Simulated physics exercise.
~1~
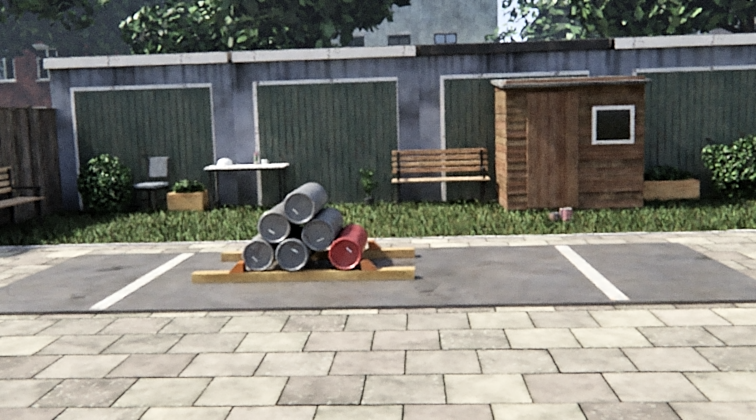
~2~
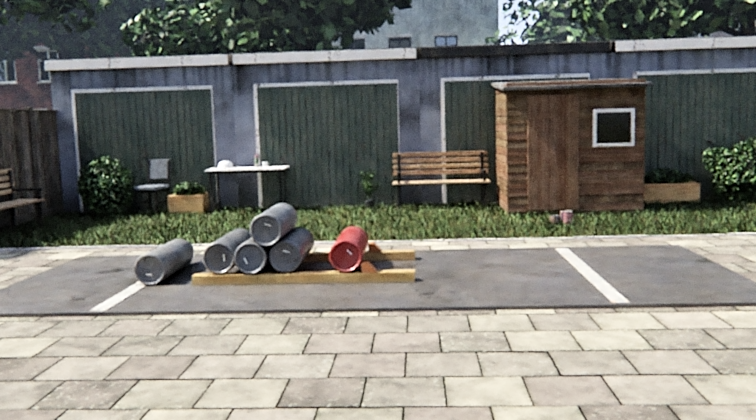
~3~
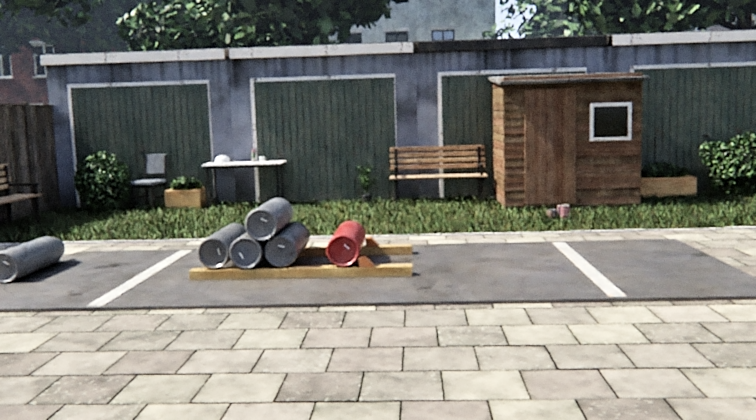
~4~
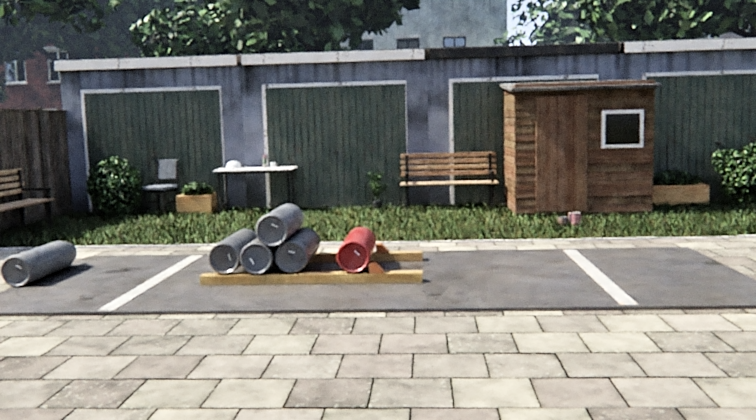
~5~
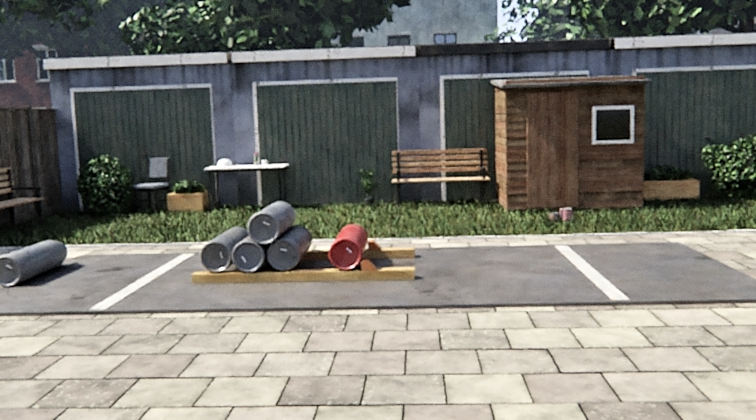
One grey cylinder rolls left off the stack past the white line and stops.
